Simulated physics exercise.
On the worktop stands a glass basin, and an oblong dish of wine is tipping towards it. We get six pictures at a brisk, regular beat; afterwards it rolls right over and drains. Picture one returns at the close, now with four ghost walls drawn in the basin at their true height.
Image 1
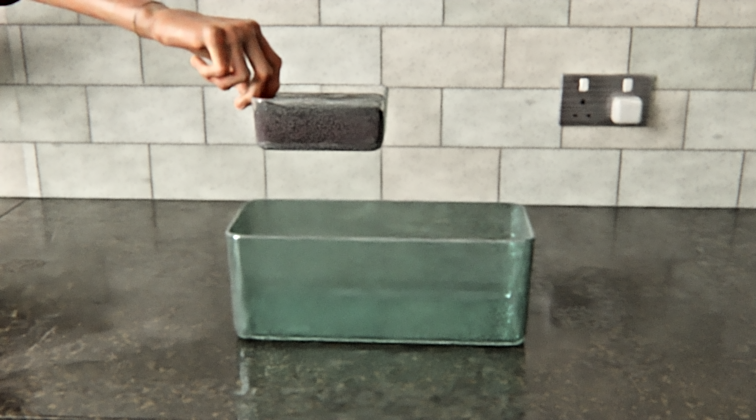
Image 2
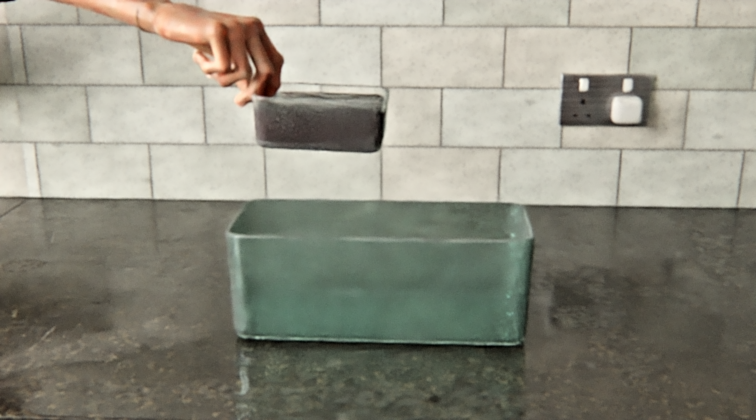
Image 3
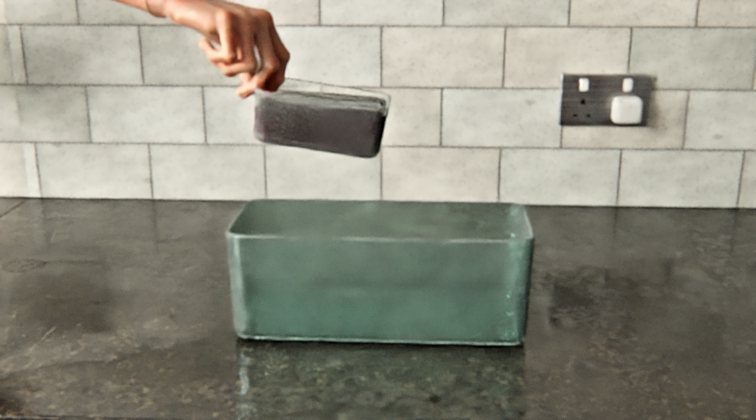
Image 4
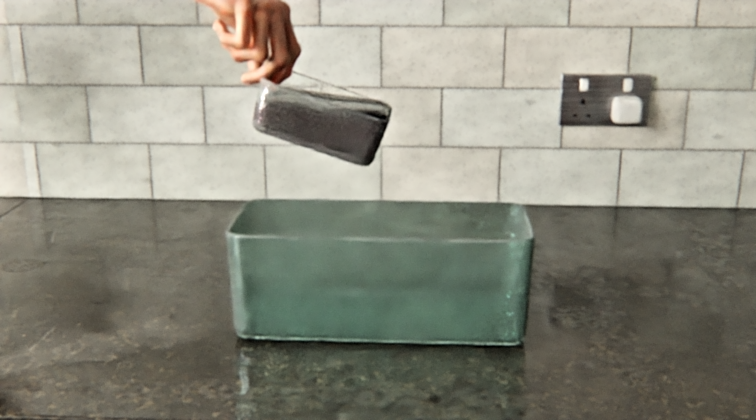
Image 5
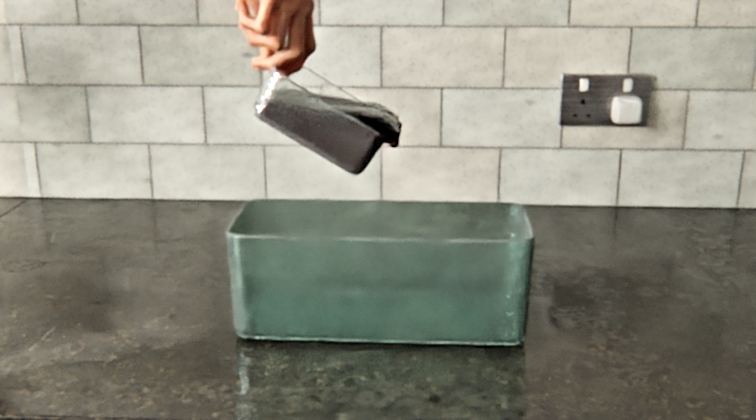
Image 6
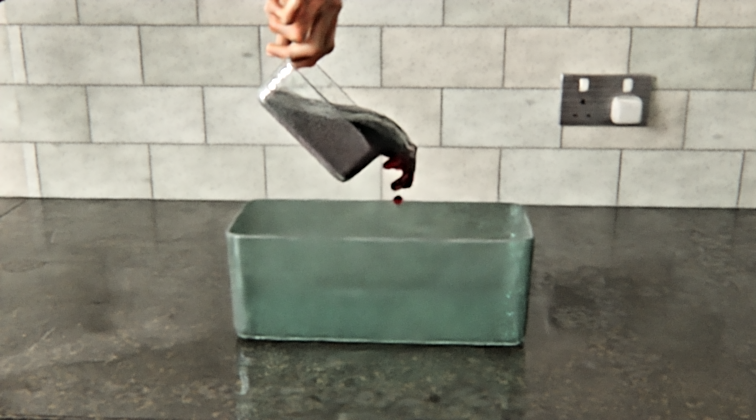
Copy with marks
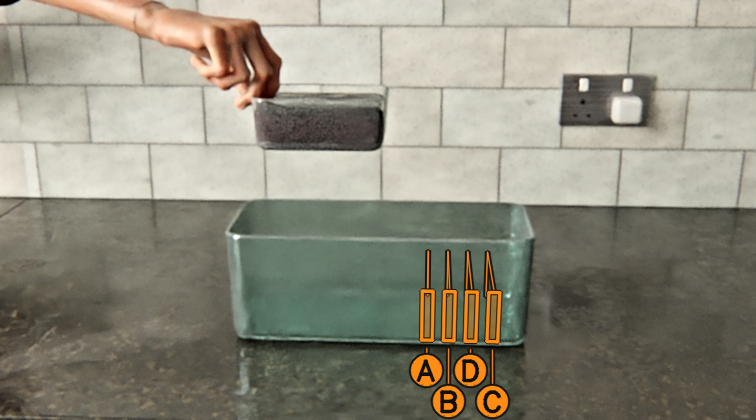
A hand reaches in from the upper left on a kitchen worktop seen from the front, with pale tiles and a double wall socket behind. It holds a small clear oblong dish of dark wine above a larger, greenish glass basin on the dark, mottled surface. The hand moves right, tilting the dish increasingly down to the right, and wine slips over its lip in a dark red trickle.
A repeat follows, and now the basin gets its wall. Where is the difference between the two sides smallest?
The best slot is A.
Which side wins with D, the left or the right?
The left one.
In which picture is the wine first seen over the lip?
Picture 4.
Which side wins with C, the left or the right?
The left one.
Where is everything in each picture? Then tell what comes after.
Upright, lip at (384, 92); basin from (236, 334) to (526, 341); nothing has left yet.
Tipped about 2°, lip at (385, 94); nothing has left yet.
Tipped about 8°, lip at (387, 101); nothing has left yet.
Tipped about 18°, lip at (389, 113); wine is over the lip, down to (389, 113).
Tipped about 31°, lip at (388, 127); wine is over the lip, down to (396, 138).
Tipped about 46°, lip at (383, 143); wine is over the lip, down to (398, 193).
On the marked copy, A at (426, 348); B at (448, 348); C at (492, 349); D at (470, 349).
Choosing A, about 43 % ends left of the wall and 52 % right of it; 4 % is lost outside.
Choosing B, about 75 % ends left of the wall and 20 % right of it; 5 % is lost outside.
Choosing C, about 93 % ends left of the wall and 3 % right of it; 4 % is lost outside.
Choosing D, about 93 % ends left of the wall and 1 % right of it; 6 % is lost outside.
